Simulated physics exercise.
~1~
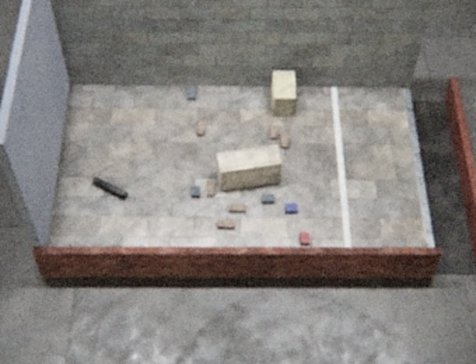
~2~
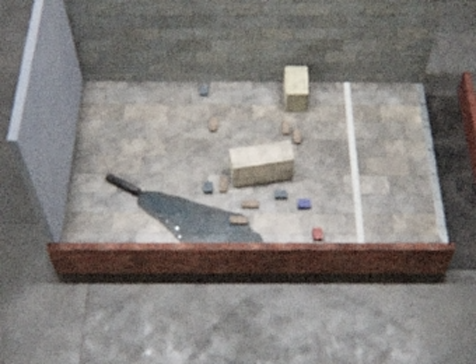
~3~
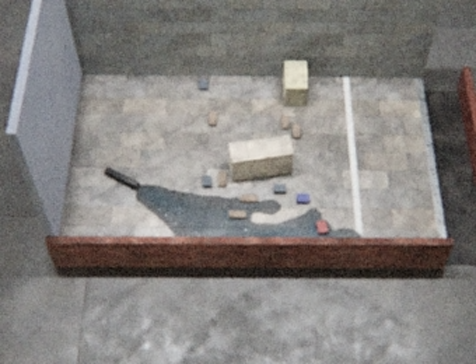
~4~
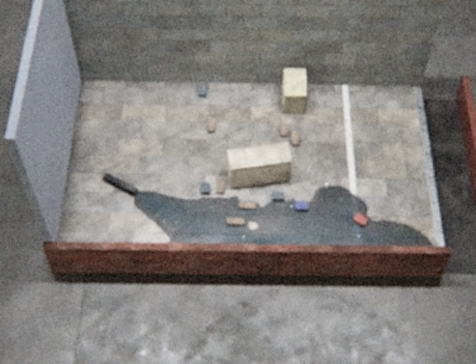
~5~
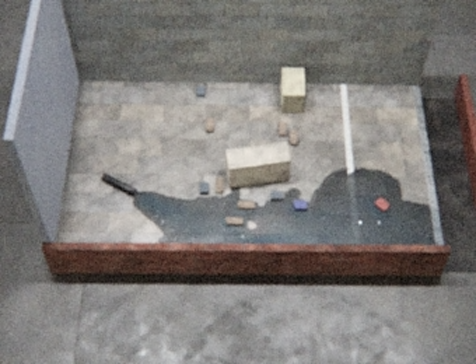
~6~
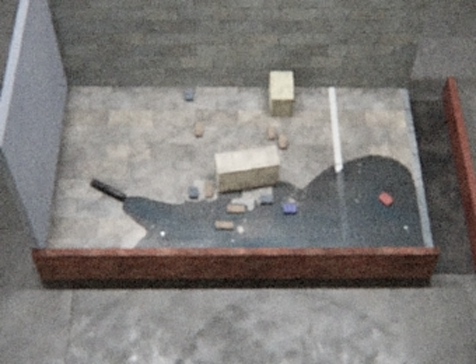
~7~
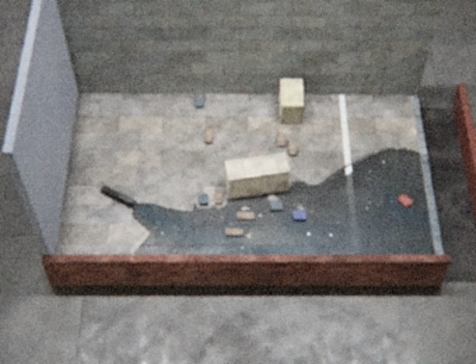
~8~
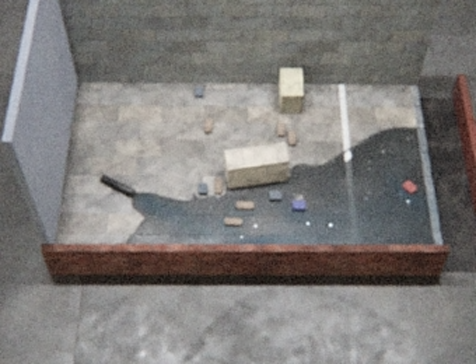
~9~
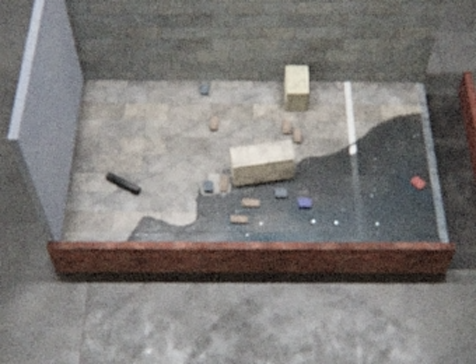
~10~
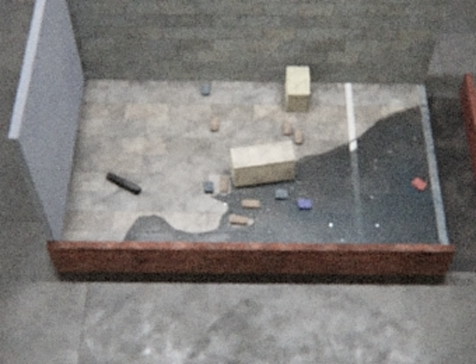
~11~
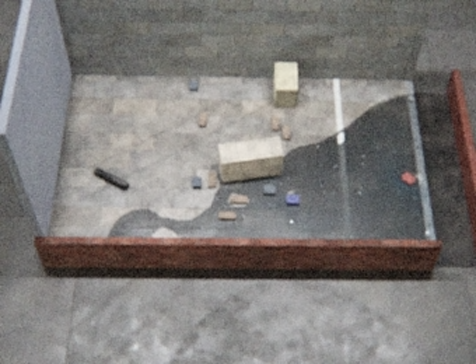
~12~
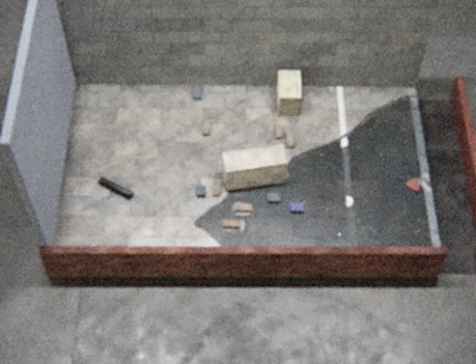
To begin with, a dry, walled bay holds two pale blocks, a dark hose at the left, and small coloured pieces scattered about, with a white line toward the right. Dark water pours from the hose and spreads rightward along the front wall, reaching the red float. The water carries the red float right, over the white line, while the blue one stays nearly in place. The pool widens up the right side, dotted with white specks. Then the flow stops and the left floor clears, leaving the red float beyond the line near the right edge and the blue one short of it.
